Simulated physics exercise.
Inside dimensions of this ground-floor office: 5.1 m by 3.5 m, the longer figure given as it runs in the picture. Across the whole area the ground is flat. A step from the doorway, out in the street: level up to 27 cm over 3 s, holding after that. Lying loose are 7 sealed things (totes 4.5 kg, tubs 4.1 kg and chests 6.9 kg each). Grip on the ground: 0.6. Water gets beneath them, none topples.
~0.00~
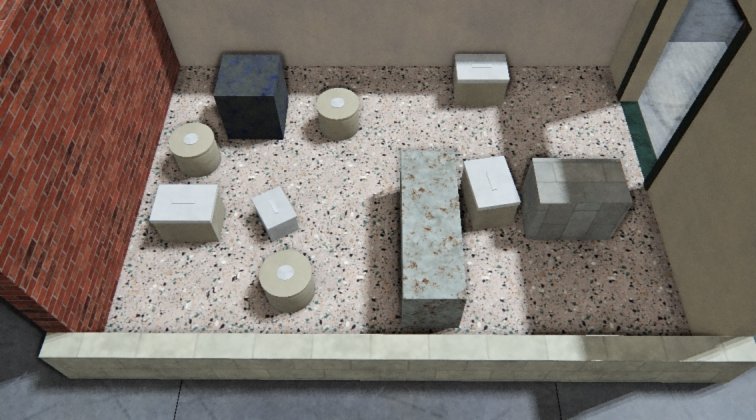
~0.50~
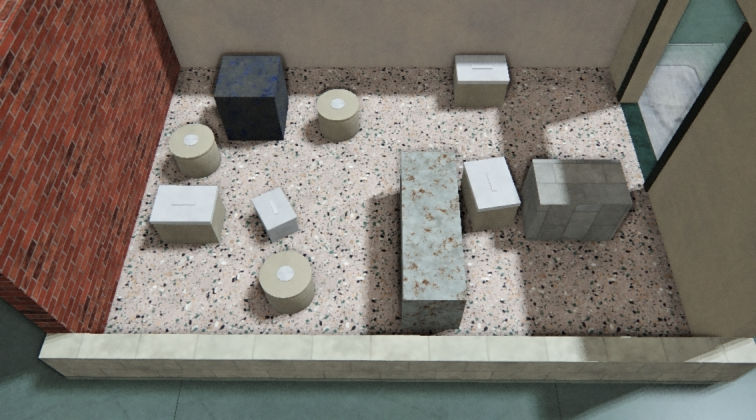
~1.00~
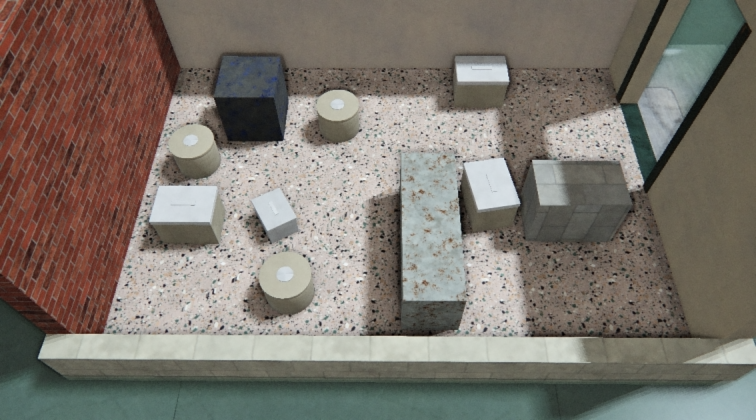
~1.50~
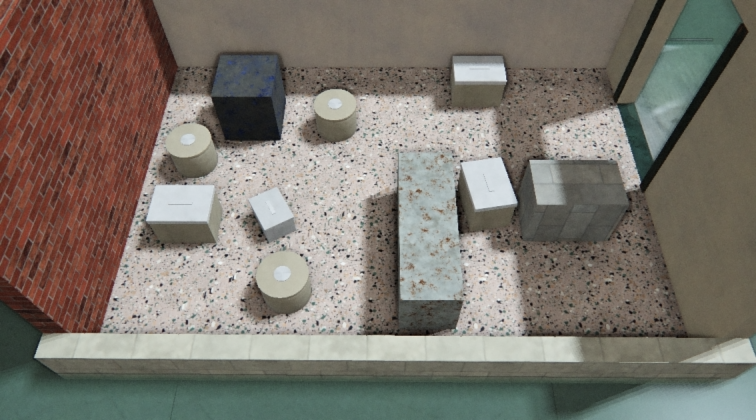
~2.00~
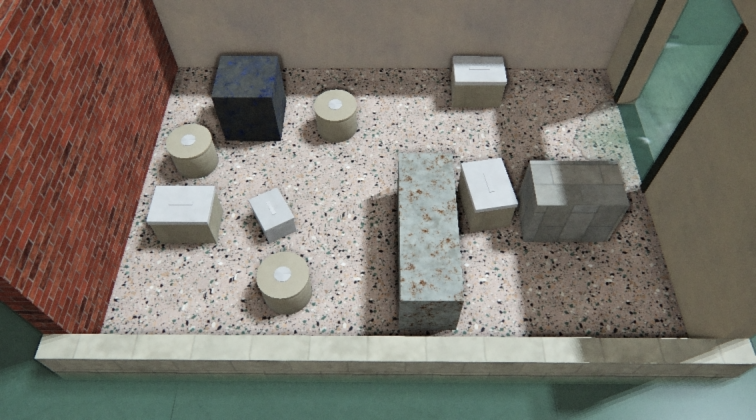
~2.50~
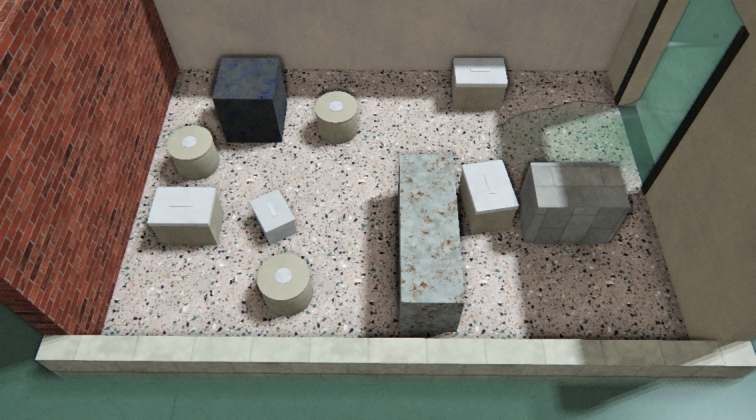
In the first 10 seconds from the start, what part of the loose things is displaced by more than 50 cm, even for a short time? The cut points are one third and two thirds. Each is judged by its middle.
A two-thirds majority or more.
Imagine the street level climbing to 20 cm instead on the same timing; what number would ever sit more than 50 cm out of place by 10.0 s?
That would make 5 of them.
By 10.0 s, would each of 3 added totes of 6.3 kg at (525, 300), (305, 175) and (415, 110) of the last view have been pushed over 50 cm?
In turn: Short of it, more, over.
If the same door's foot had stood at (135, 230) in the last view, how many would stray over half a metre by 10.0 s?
Then it comes to 5 of them.
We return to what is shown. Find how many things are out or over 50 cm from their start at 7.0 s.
That would be 5.
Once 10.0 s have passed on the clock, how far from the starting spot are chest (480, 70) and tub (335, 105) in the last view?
They sit 350 cm and 200 cm away, in the order given.
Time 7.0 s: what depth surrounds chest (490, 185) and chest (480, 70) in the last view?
Depths: Near 3 cm, then near 11 cm.
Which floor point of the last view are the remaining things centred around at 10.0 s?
Mean position approx. (298, 265).
After 3.5 s 0 of 7 are over 50 cm from their spots; 0 afloat.
After 4.5 s 1 of 7 are over 50 cm from their spots; 2 afloat.
After 7.0 s 5 of 7 are over 50 cm from their spots; 3 afloat.
After 10.0 s 7 of 7 are over 50 cm from their spots, and 7 have been at some point; 7 afloat.
